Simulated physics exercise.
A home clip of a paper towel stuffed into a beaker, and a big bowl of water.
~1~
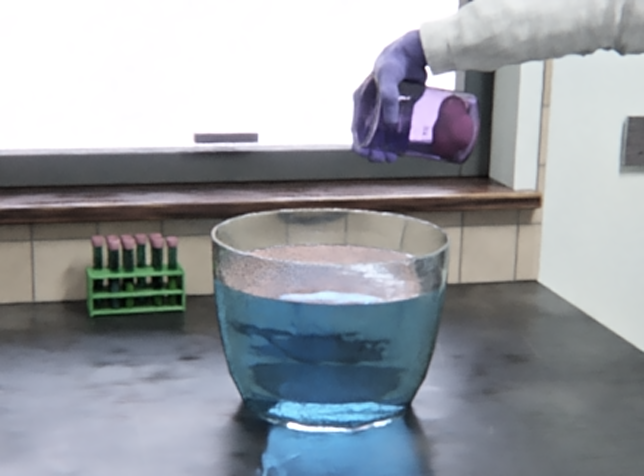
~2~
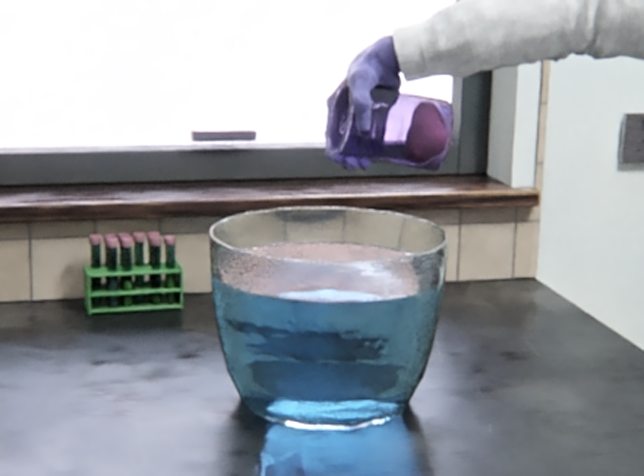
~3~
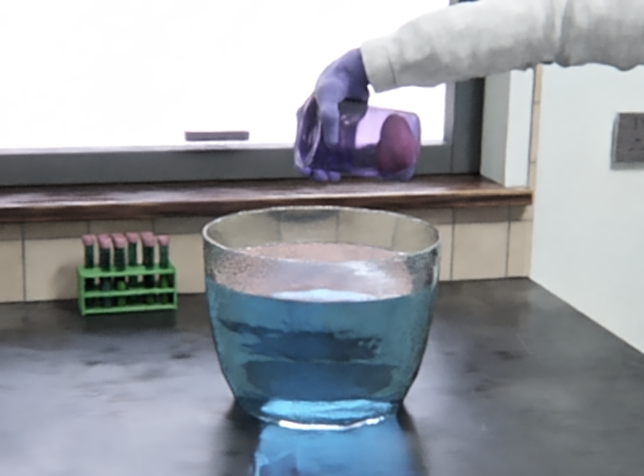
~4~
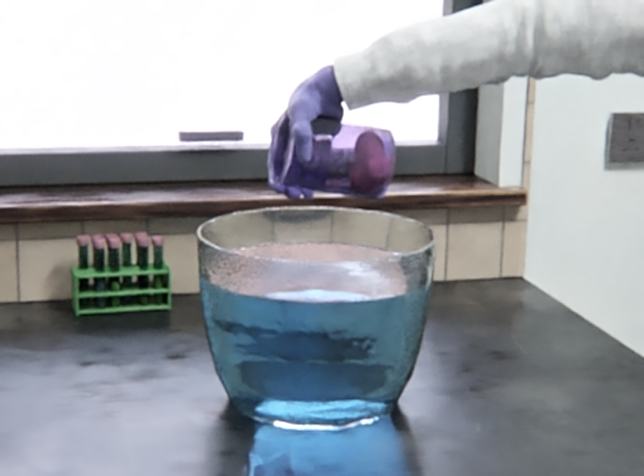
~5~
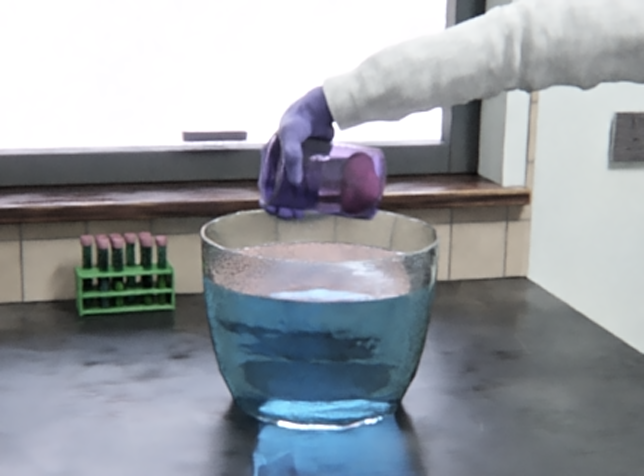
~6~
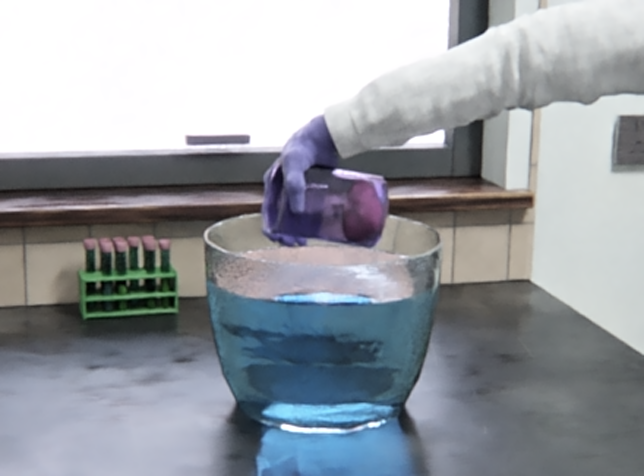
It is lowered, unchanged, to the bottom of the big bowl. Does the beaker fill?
It is flooded.
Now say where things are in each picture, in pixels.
The first frame shows beaker (415, 120) on its side; above the big bowl.
The second frame shows beaker (388, 126) on its side; paper towel (427, 133); coming down.
The third frame shows beaker (357, 139) on its side; lower.
The fourth frame shows beaker (331, 156) on its side; paper towel (370, 162); lower still.
The fifth frame shows beaker (322, 177) on its side; close to the surface.
The sixth frame shows beaker (324, 205) on its side; paper towel (363, 210); just over the surface.
Shortly, the beaker enters the water.
Then, water pours in as the air escapes.
At the finish, the beaker is under, flooded, and the paper towel is wet.
